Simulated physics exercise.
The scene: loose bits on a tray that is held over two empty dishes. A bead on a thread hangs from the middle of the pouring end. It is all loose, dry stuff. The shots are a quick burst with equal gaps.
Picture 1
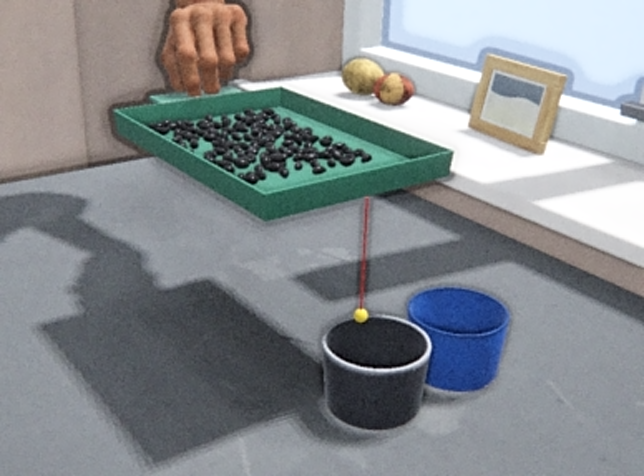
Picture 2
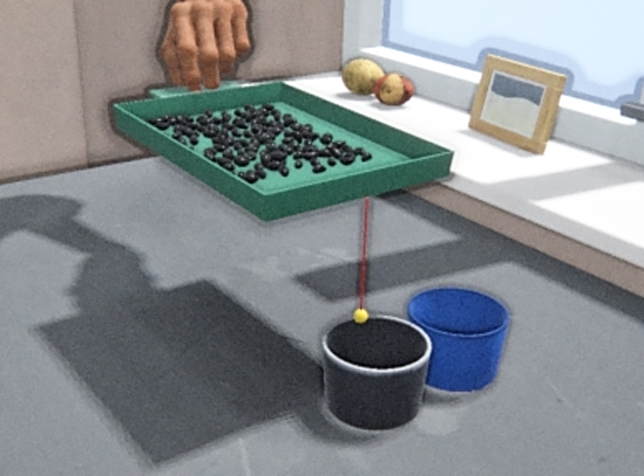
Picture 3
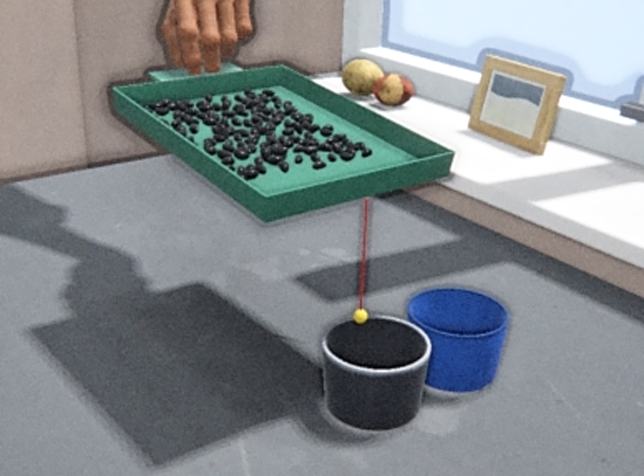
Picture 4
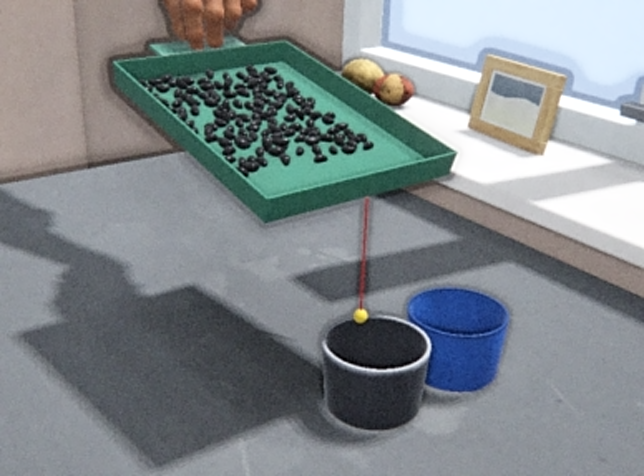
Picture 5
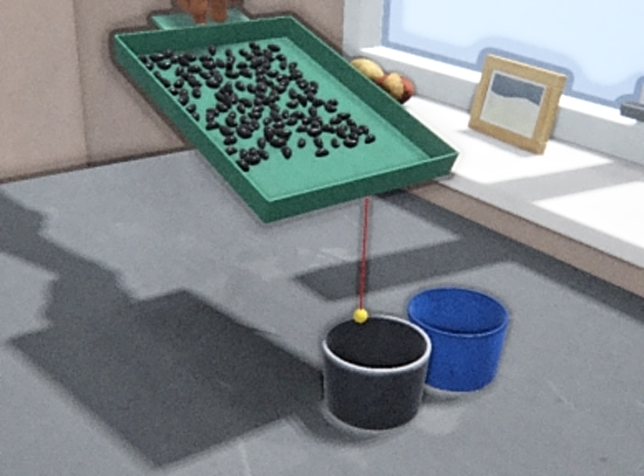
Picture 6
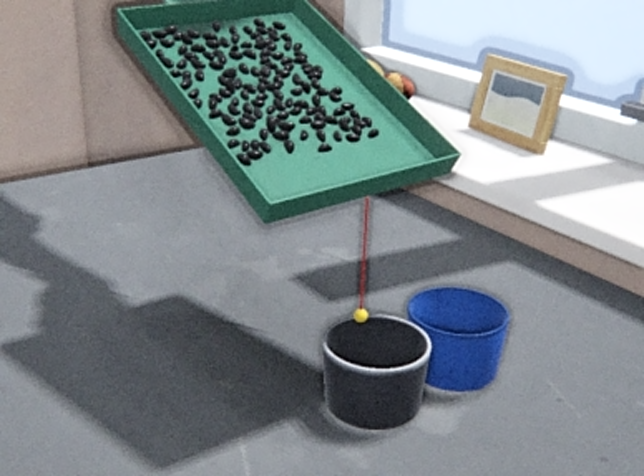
A hand at the upper left lifts the far end of a green tray of black beans, tilting it steadily steeper toward the viewer while the beans keep their spread and the camera stays still. Below the tray's near end, a yellow bead hangs on a red thread by a black dish, with a blue dish behind to the right. The grey tabletop, seen from slightly above, lies beside a sunlit windowsill holding fruit and a framed picture.
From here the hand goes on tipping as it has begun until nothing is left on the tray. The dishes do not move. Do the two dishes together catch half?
In the dishes lies less than half of it.
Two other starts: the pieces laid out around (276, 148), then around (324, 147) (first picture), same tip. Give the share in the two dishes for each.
Near 10 % and 10 %.
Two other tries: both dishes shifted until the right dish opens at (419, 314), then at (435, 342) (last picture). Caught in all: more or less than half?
First under half, then most of it.
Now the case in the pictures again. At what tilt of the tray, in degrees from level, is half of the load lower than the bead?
At some 120 degrees.
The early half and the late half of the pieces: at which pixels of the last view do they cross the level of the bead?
Early half (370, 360), late half (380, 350).
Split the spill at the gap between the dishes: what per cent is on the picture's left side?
About 50 per cent.
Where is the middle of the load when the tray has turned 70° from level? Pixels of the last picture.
Roughly at (348, 173).
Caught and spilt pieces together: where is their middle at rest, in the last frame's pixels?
Around (409, 450).
Shortly afterwards, tray tipped steeply; all but a few on the tray; a little in the air.
Next, tray tipped past a quarter turn; near two thirds on the tray; only a few in the left dish; near a quarter outside both; near a quarter in the air.
Some moments later, tray tipped past a quarter turn; near a quarter in the left dish; only a few in the right dish; the bulk outside both.
In the end, tray tipped past a quarter turn; near a quarter in the left dish; only a few in the right dish; the bulk outside both.
